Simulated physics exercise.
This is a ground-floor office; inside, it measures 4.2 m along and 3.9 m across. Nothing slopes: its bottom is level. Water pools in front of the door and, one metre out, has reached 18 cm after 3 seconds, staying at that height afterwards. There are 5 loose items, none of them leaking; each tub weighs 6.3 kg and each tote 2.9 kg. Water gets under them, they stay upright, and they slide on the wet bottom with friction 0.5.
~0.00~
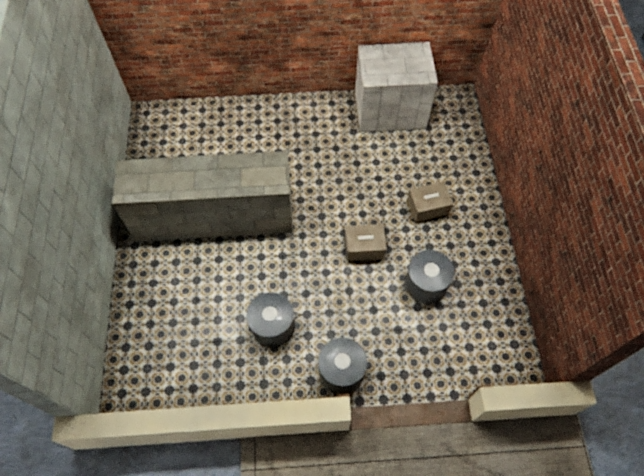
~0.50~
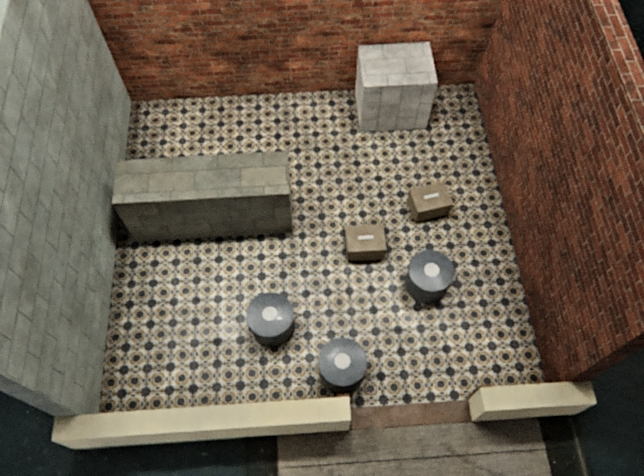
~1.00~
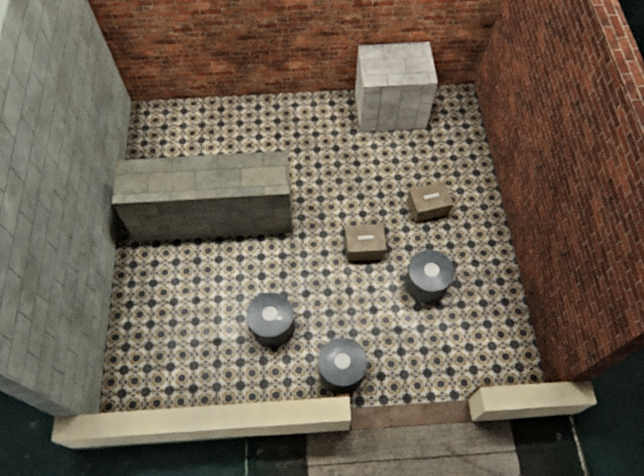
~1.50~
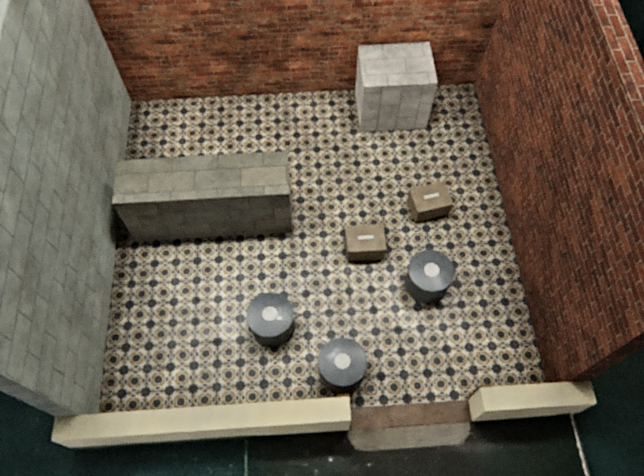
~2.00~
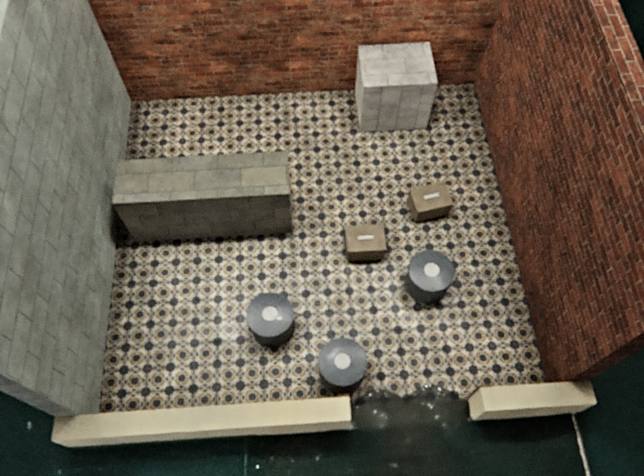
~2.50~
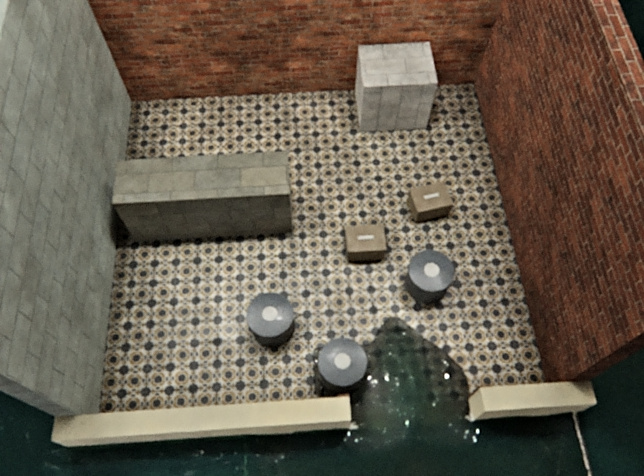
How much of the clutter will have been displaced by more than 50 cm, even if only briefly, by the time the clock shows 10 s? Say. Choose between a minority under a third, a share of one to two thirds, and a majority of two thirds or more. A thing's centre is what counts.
A share of one to two thirds.
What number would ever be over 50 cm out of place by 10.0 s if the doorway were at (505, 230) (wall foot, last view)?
Result: 5 of them.
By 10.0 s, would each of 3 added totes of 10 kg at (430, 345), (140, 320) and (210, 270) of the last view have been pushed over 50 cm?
Respectively, higher, lower and lower.
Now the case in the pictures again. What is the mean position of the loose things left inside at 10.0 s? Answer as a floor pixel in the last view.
Roughly at (347, 216).
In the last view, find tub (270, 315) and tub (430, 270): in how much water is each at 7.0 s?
I'd put it at 1 cm and 10 cm respectively.
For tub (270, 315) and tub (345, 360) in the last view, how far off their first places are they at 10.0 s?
Net displacement, in order: 0 cm; 40 cm.
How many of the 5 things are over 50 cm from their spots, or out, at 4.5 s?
I make it 2 by then.
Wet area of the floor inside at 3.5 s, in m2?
Roughly 3.0 m2 of it is wet.
After 3.5 s 0 of 5 are over 50 cm from their spots; 0 afloat.
After 4.5 s 2 of 5 are over 50 cm from their spots; 0 afloat.
After 7.0 s 3 of 5 are over 50 cm from their spots; 3 afloat.
After 10.0 s 3 of 5 are over 50 cm from their spots, and 3 have been at some point; 3 afloat.
